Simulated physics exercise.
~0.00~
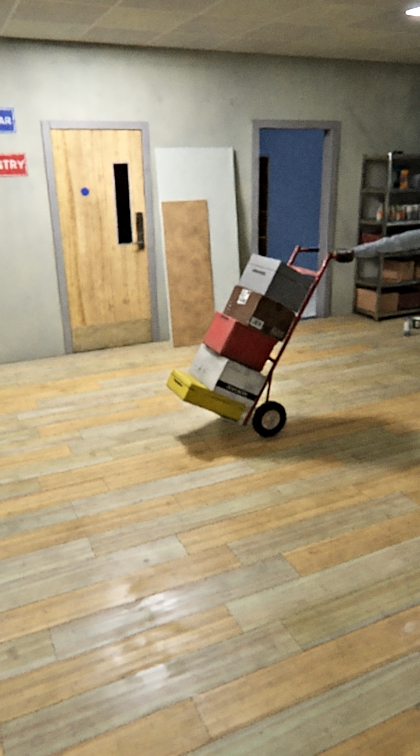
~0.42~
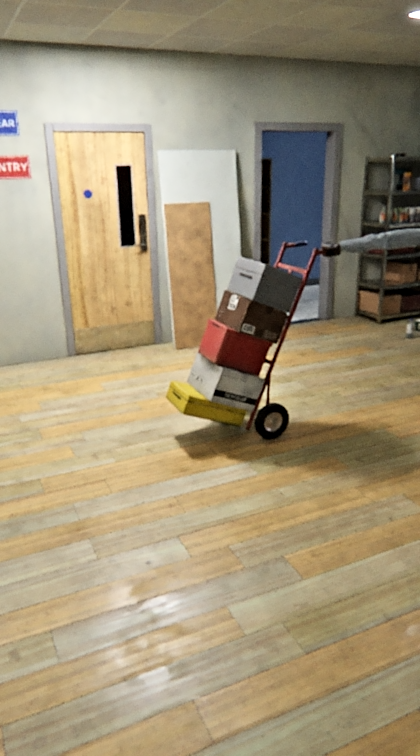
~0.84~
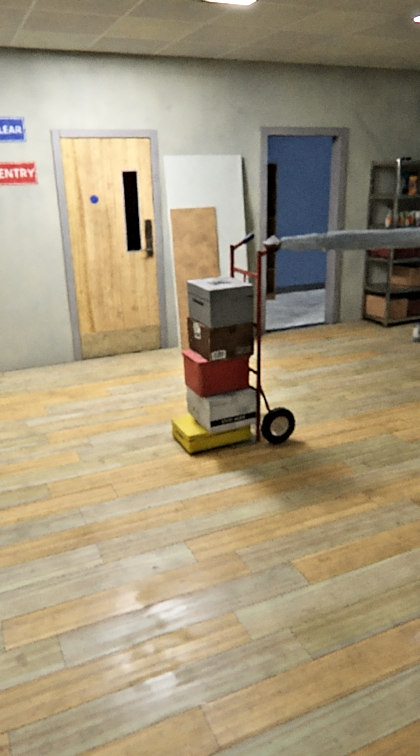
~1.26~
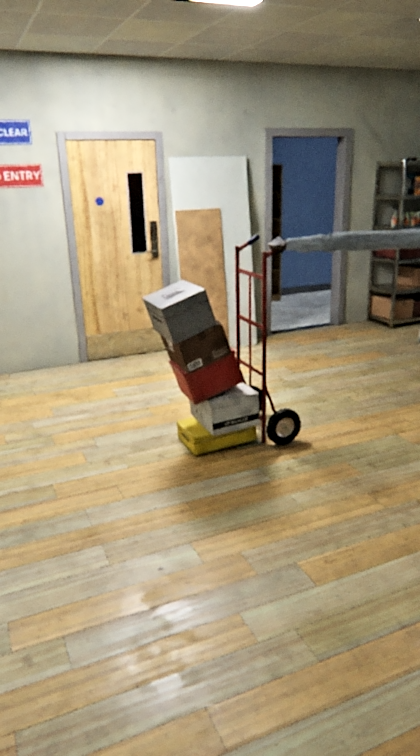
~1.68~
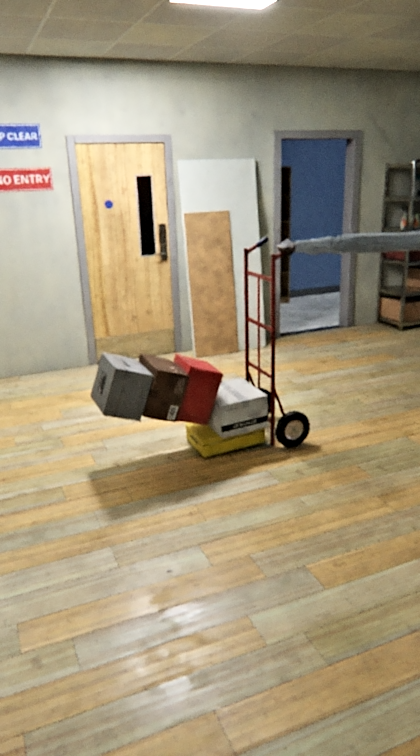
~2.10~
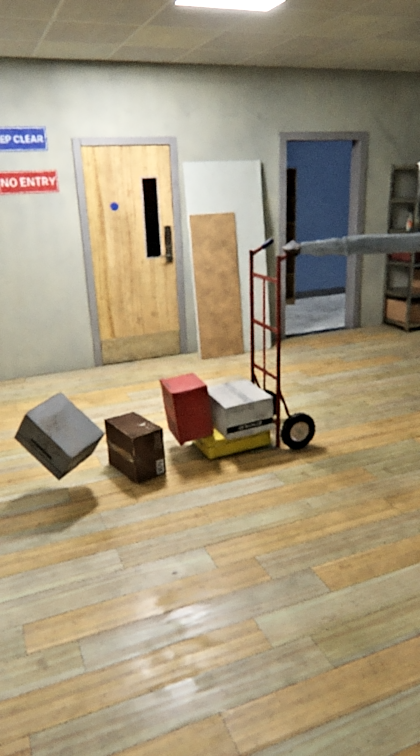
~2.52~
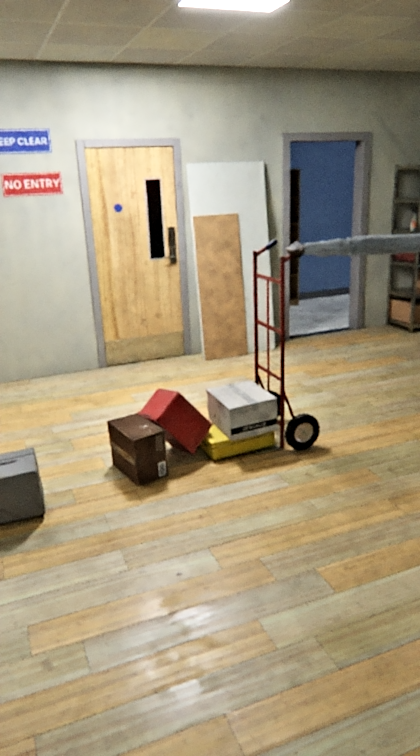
The clip shows an arm tipping a loaded red hand truck upright in a room with wooden flooring, whereupon the grey, brown and red boxes topple left off the stack onto the floor, while the white and yellow ones stay stacked beside the upright truck.
